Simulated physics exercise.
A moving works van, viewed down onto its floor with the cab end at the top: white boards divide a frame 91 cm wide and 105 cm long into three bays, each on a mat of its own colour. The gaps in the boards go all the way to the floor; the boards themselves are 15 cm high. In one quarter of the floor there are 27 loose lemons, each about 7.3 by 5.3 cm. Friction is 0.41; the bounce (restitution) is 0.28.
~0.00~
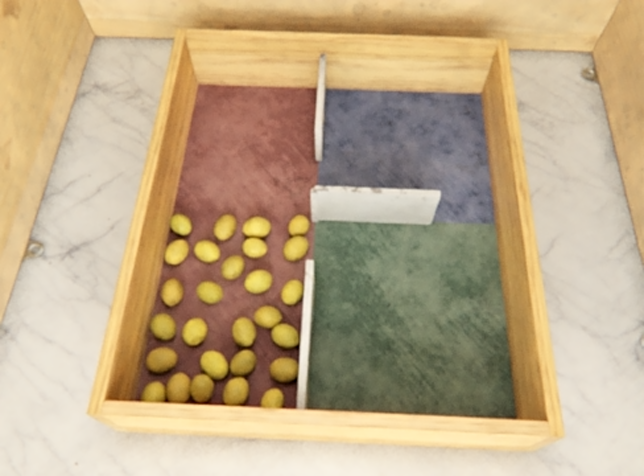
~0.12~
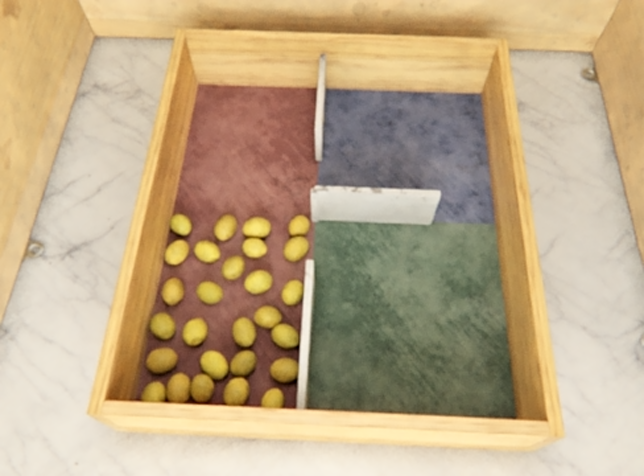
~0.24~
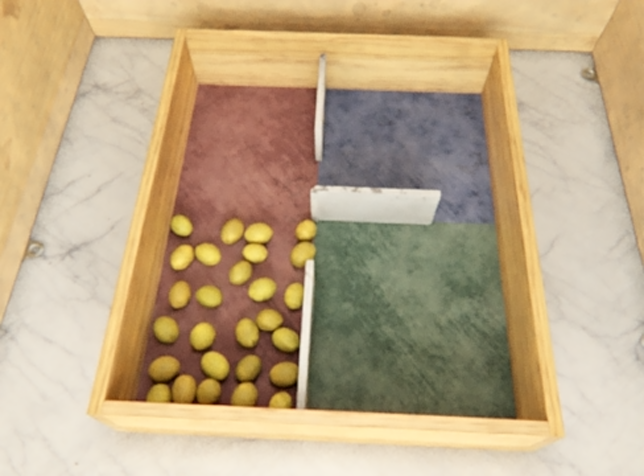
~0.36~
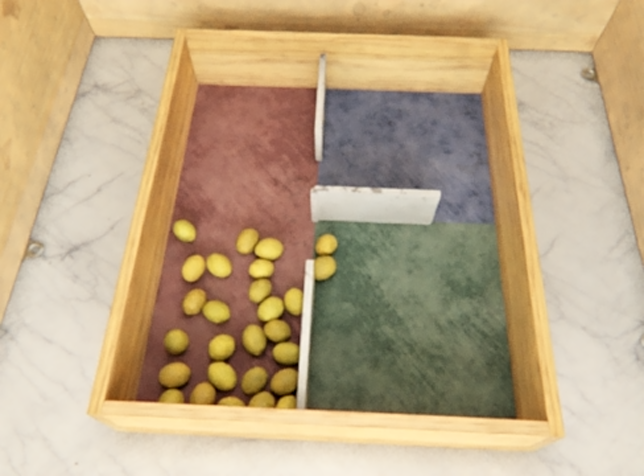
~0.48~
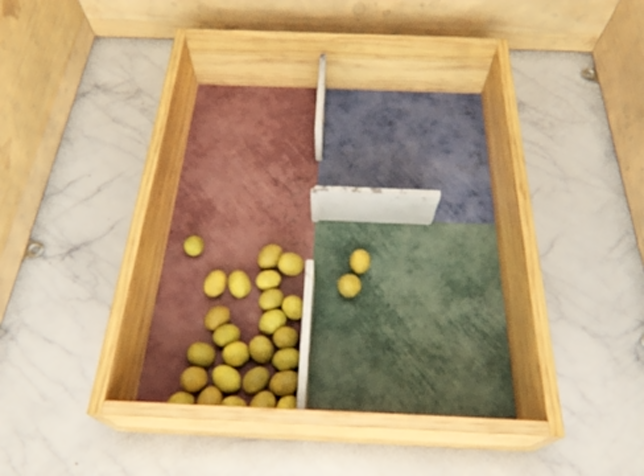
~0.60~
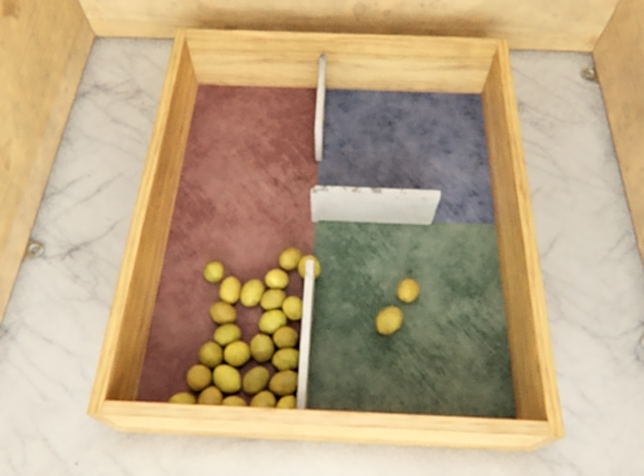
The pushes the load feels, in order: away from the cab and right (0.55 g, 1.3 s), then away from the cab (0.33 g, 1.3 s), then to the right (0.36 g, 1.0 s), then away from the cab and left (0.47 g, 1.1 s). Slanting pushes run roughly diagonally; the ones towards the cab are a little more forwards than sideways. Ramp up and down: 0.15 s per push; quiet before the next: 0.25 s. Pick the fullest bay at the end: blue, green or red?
Red.
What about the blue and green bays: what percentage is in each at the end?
Roughly blue 0 %, green 10 %.
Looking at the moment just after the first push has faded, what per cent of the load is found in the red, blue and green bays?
Red 90, blue 0, green 10 %.
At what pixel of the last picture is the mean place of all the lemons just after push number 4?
About (233, 369).
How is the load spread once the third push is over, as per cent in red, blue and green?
The load sits as red 90 per cent, blue 0 per cent and green 10 per cent.
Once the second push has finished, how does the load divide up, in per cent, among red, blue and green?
Red 90, blue 0, green 10 per cent.
After push 1 (1.54 s), 23 in the red bay and 4 in the green bay.
After push 2 (3.09 s), 23 in the red bay and 4 in the green bay.
After push 3 (4.34 s), 23 in the red bay and 4 in the green bay.
After push 4 (5.69 s), 23 in the red bay and 4 in the green bay.
Final count (at 6.48 s), 23 in the red bay and 4 in the green bay.
